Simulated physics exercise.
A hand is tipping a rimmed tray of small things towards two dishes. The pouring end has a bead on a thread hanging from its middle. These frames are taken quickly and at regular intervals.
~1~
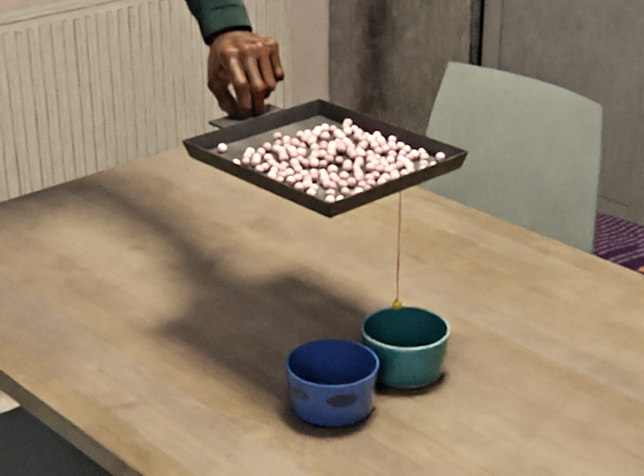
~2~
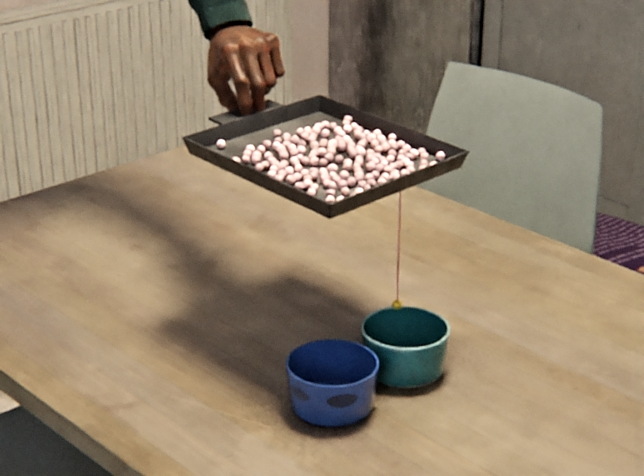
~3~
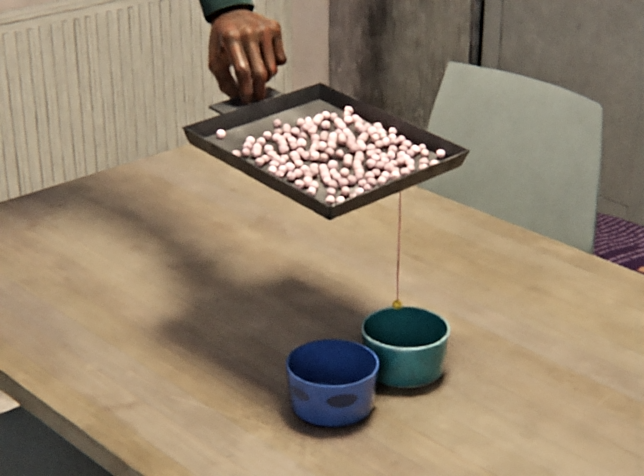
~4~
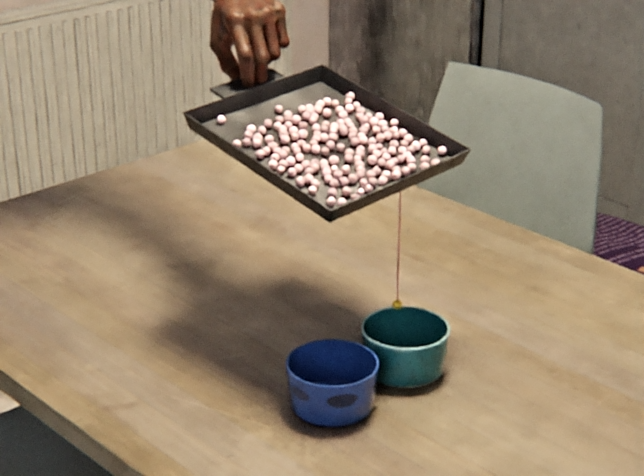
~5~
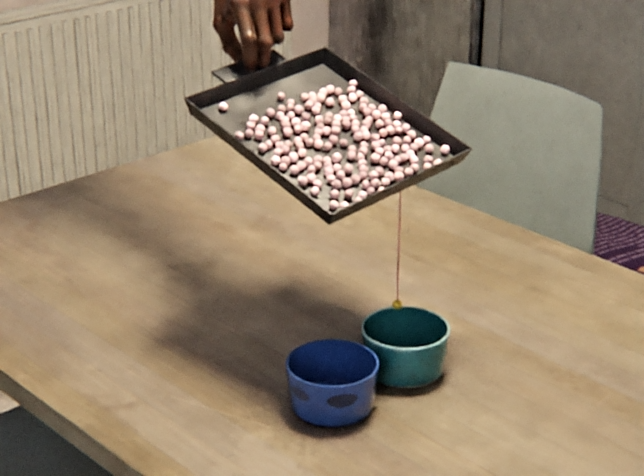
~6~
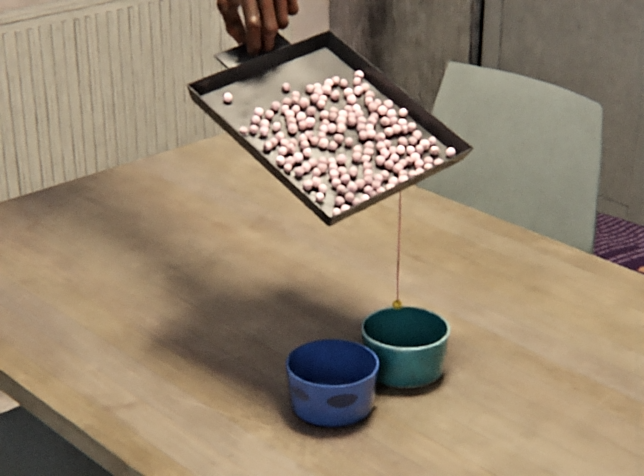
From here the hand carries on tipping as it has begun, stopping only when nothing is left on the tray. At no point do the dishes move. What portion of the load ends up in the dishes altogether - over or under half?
The load mostly goes into the dishes.
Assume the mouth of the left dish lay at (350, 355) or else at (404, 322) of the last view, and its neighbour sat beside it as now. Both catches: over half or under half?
The dishes end up with the greater share in the first try and the lesser share in the second.
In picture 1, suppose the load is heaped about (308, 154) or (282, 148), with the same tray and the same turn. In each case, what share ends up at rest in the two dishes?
The first start gives 60 percent and the second 40 percent.
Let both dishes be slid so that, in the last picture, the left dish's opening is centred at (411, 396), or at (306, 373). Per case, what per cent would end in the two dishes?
First placement: Some 0 %; second placement: Some 50 %.
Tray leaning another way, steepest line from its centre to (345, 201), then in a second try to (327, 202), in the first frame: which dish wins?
So, the dish at the left the first time round, the dish at the left the second.
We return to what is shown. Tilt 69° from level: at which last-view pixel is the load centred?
(373, 206).
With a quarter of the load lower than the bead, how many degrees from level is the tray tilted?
Near 85 degrees.
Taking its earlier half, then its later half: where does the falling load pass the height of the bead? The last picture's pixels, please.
Around (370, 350) and then (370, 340).
Soon, tray tipped steeply; about two thirds on the tray; a small part in the left dish; a stray few in the right dish; a stray few outside both; about a quarter in the air.
A while on, tray tipped past a quarter turn; about half in the left dish; about a quarter in the right dish; about a quarter outside both; a small part in the air.
Towards the end, tray tipped past a quarter turn; about half in the left dish; a small part in the right dish; about a third outside both.
Finally, tray tipped past a quarter turn; about half in the left dish; a small part in the right dish; about a third outside both.
